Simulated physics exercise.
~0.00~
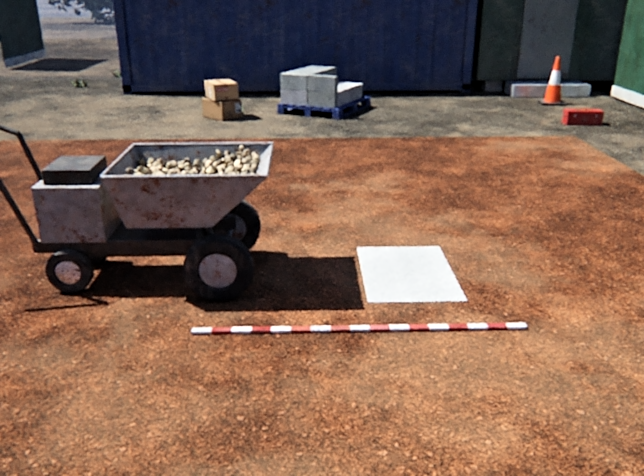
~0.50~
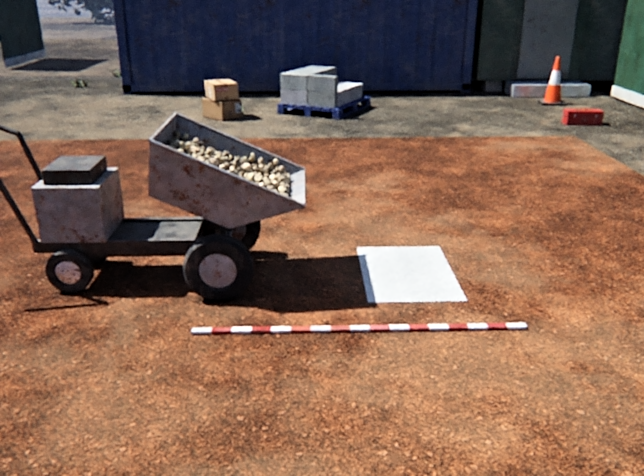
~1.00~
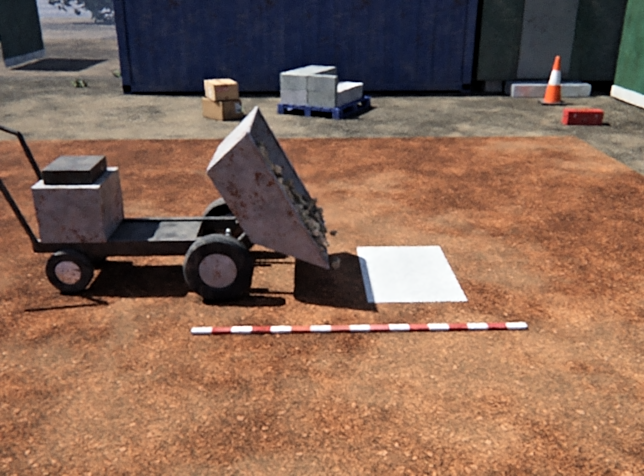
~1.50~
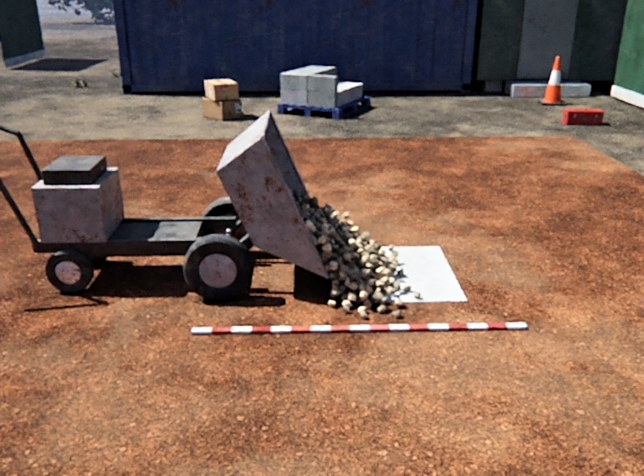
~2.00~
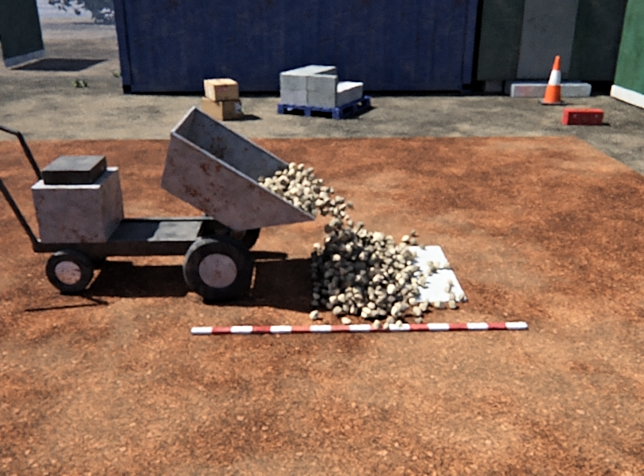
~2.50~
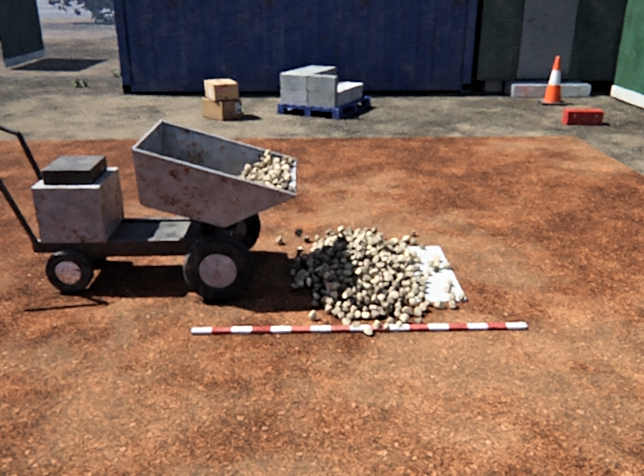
A motor barrow's grey skip tipped steeply to the right and poured pale stones into a heap partly covering a white sheet, then swung partway back and stopped, still slightly tilted with some stones left inside.
